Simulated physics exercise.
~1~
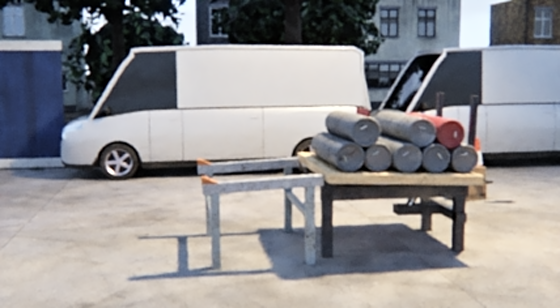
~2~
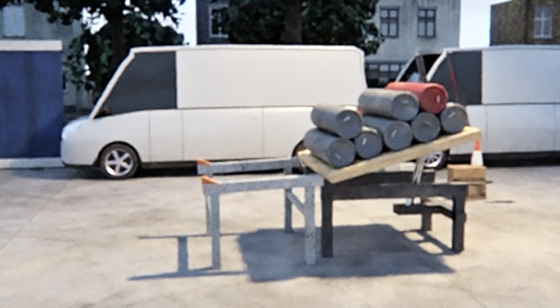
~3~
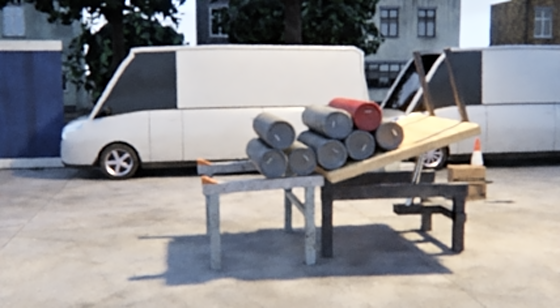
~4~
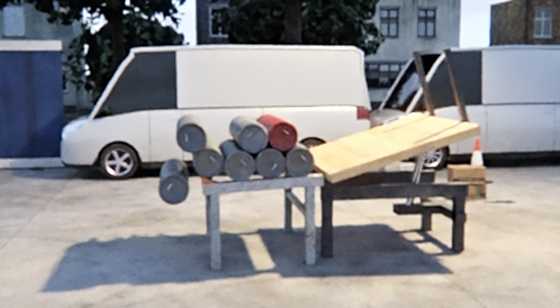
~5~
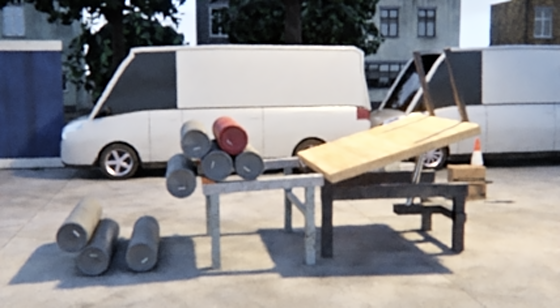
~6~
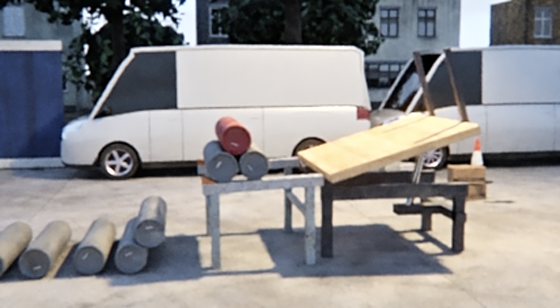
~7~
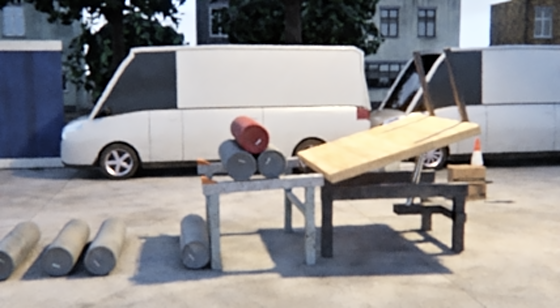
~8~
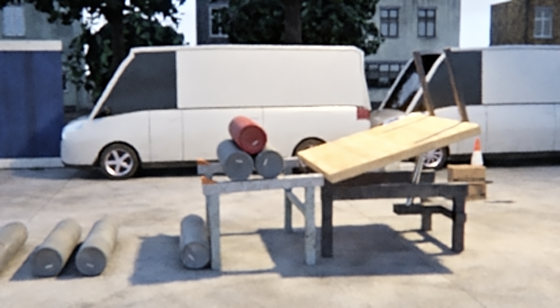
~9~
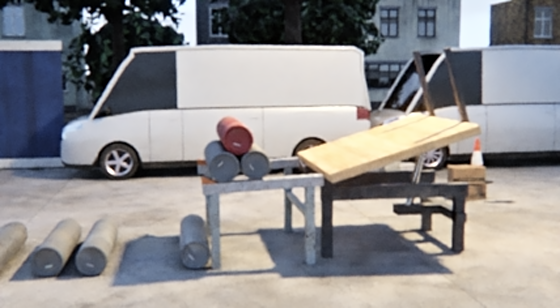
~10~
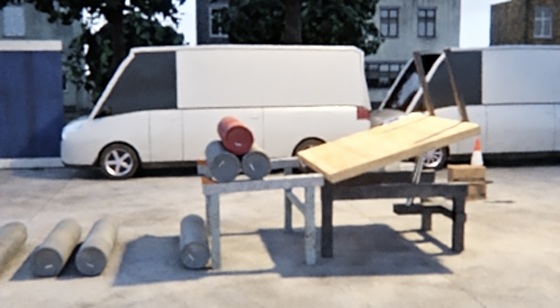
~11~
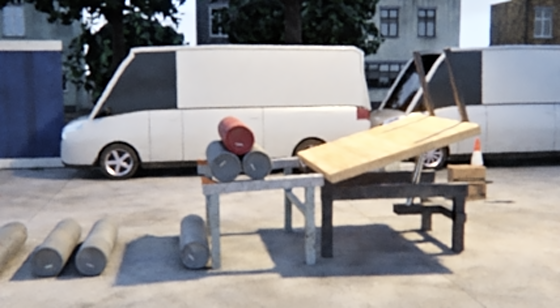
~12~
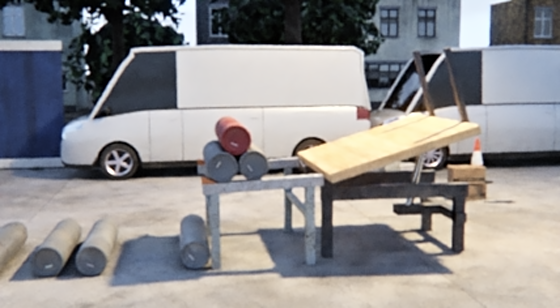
At first, a red cylinder and several gray ones lie stacked on a wooden deck beside a low metal rack, with white vans parked behind. The deck's right side tilts up, and the pile starts rolling left, the red one riding on top of the others. The cylinders spill across onto the rack, and the leading gray ones drop off its left end to the ground. Some roll away to the left, while one comes to lie by the rack's leg. The red one shifts slightly right, then back left, and ends resting on two gray cylinders on the rack, the deck still tilted.
